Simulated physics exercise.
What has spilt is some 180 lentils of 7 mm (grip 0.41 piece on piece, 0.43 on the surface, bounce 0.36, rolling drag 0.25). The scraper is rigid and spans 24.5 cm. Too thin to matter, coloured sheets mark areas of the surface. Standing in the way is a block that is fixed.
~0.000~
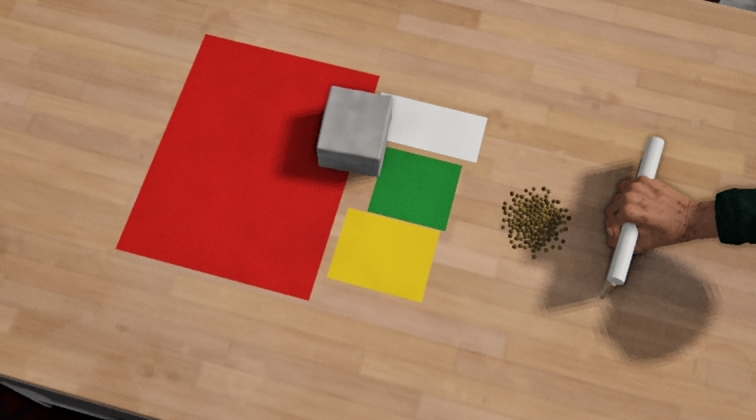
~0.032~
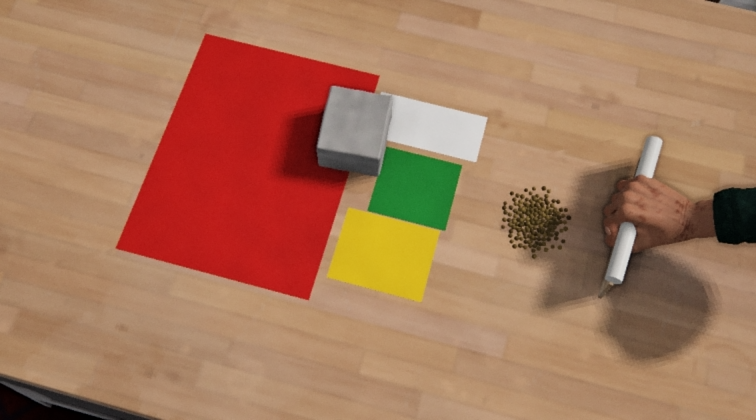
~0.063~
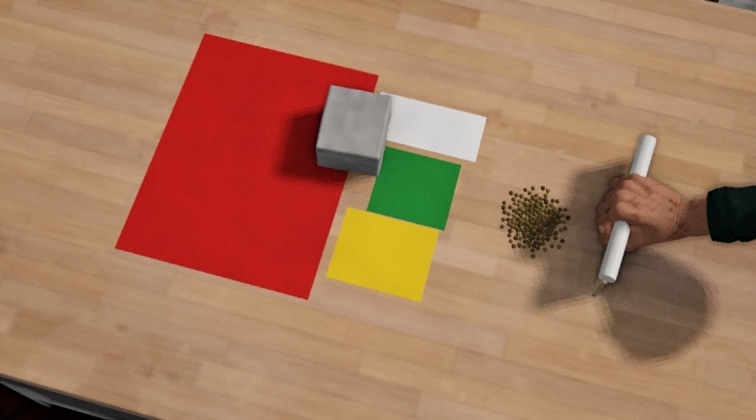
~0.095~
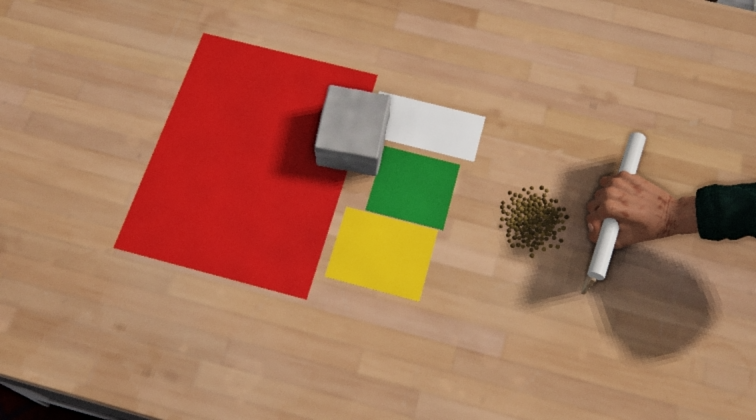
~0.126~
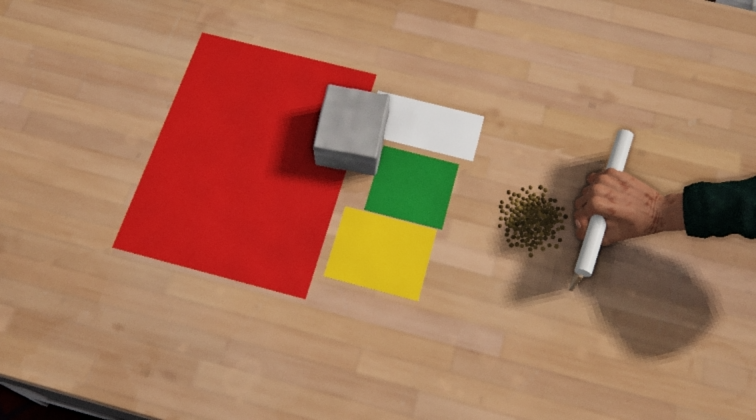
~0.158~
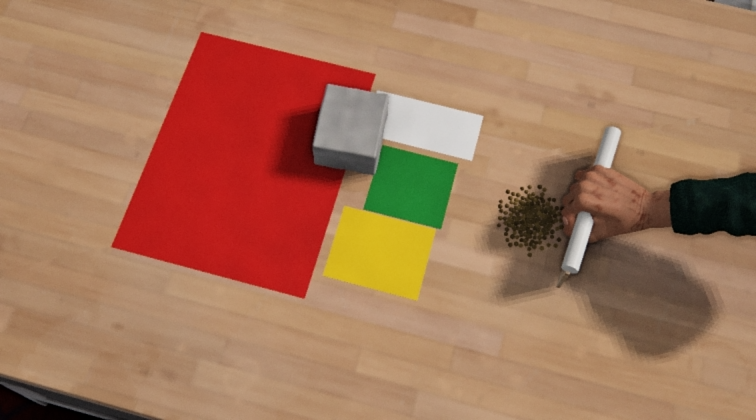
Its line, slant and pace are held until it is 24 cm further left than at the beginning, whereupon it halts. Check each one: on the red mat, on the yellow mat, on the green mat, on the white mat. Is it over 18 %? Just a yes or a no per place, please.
Red mat, no; yellow mat, no; green mat, yes; white mat, no.
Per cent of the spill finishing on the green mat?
Estimate: Close to 70 per cent.
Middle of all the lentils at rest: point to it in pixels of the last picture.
I'd say close to (438, 195) in the last picture.
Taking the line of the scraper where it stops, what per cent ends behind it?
Estimate: Close to 0 %.
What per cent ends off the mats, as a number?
15 per cent.
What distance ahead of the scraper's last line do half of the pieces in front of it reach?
4 cm.
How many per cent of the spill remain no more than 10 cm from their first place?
About 0 %.
Then, at 0.36 s, scraper 17 cm from its start, spill 12 cm wide; off the mats 100 %.
After 0.57 s, scraper 24 cm from its start, spill 14 cm wide; yellow mat 5 %, green mat 70 %, white mat 5 %, off the mats 20 %.
After 0.74 s, scraper 24 cm from its start, spill 14 cm wide; yellow mat 5 %, green mat 70 %, white mat 5 %, off the mats 15 %.
In the end, at 0.9 s, yellow mat 5 %, green mat 70 %, white mat 5 %, red mat 0 %, off the mats 15 %.
